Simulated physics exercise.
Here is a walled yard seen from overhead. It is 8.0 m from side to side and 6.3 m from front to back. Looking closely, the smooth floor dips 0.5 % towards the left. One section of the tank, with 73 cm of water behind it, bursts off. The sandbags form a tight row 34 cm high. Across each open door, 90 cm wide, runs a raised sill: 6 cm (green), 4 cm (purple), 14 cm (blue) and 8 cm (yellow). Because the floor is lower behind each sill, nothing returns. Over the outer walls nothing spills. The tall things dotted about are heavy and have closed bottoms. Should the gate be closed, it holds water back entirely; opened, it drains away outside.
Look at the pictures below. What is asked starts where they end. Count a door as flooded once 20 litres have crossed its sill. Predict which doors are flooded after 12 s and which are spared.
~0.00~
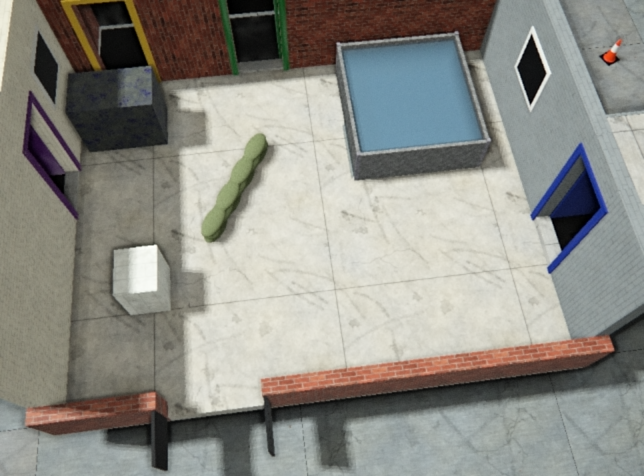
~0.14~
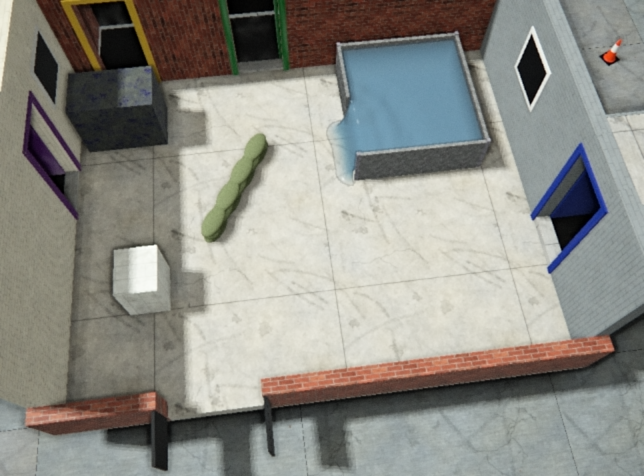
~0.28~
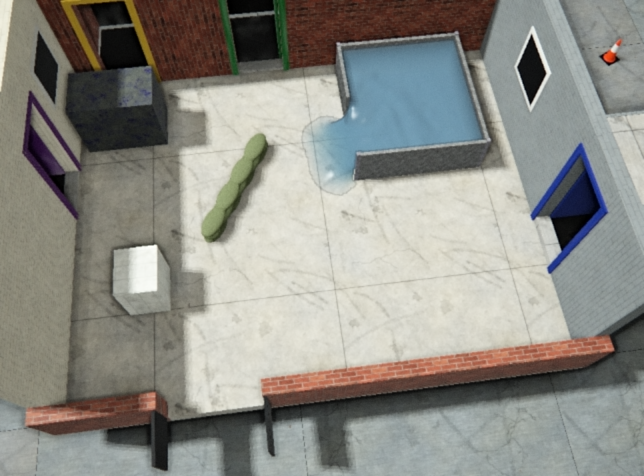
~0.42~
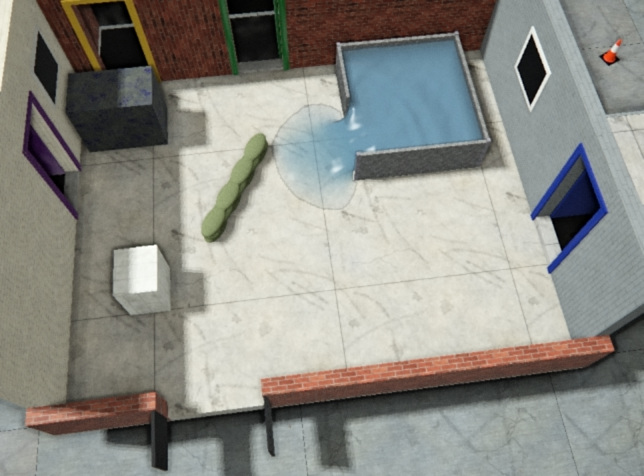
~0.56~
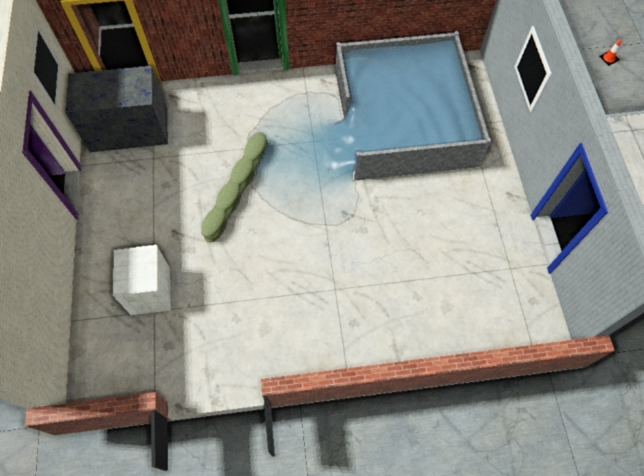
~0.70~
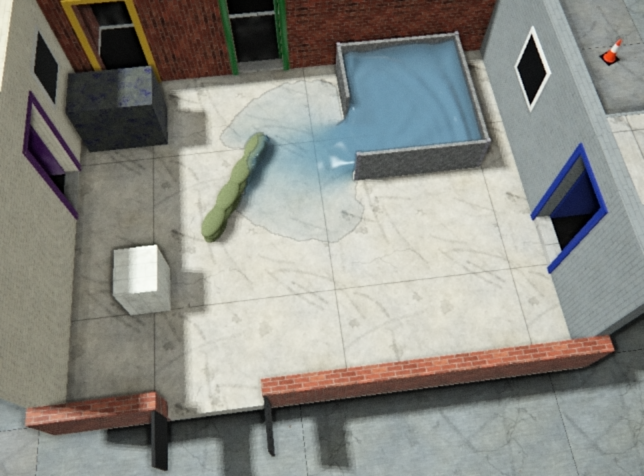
The green door is flooded, the purple door is flooded, the blue door is spared, the yellow door is flooded.
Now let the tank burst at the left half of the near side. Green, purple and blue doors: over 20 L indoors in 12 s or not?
Then green would come out on the low side, purple on the high side and blue on the low side.
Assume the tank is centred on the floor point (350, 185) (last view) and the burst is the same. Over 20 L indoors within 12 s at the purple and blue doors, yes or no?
Result - purple door exceeds it, blue door does not exceed it.
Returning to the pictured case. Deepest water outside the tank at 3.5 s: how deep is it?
Roughly 31 cm.
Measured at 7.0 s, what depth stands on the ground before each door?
Depths in cm: Green 7, purple 2, blue 2, yellow 13.
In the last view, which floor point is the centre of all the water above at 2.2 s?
Roughly (347, 150).
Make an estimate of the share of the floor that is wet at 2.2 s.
Wet share: Near 40 percent.
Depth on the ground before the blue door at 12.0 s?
Looks like about 2.5 cm at that spot.
After 1.4 s water covers 25 % of the floor and is deepest (44 cm) near (267, 162); green door 6 cm at the sill, 0 L in, purple door not reached, blue door not reached, yellow door not reached.
After 2.2 s water covers 40 % of the floor and is deepest (42 cm) near (275, 152); green door 4 cm at the sill, 0 L in, purple door not reached, blue door not reached, yellow door 13 cm at the sill, 4 L in.
After 3.5 s water covers 50 % of the floor and is deepest (31 cm) near (85, 96); green door 7 cm at the sill, 6 L in, purple door 4 cm at the sill, 0 L in, blue door not reached, yellow door 10 cm at the sill, 20 L in.
After 7.0 s water covers 80 % of the floor and is deepest (16 cm) near (267, 162); green door 7 cm at the sill, 34 L in, purple door 2 cm at the sill, 0 L in, blue door 2 cm at the sill, 0 L in, yellow door 13 cm at the sill, 117 L in.
After 12.0 s water covers 95 % of the floor and is deepest (11 cm) near (83, 125); green door 8 cm at the sill, 67 L in, purple door 10 cm at the sill, 67 L in, blue door 3 cm at the sill, 0 L in, yellow door 10 cm at the sill, 141 L in.
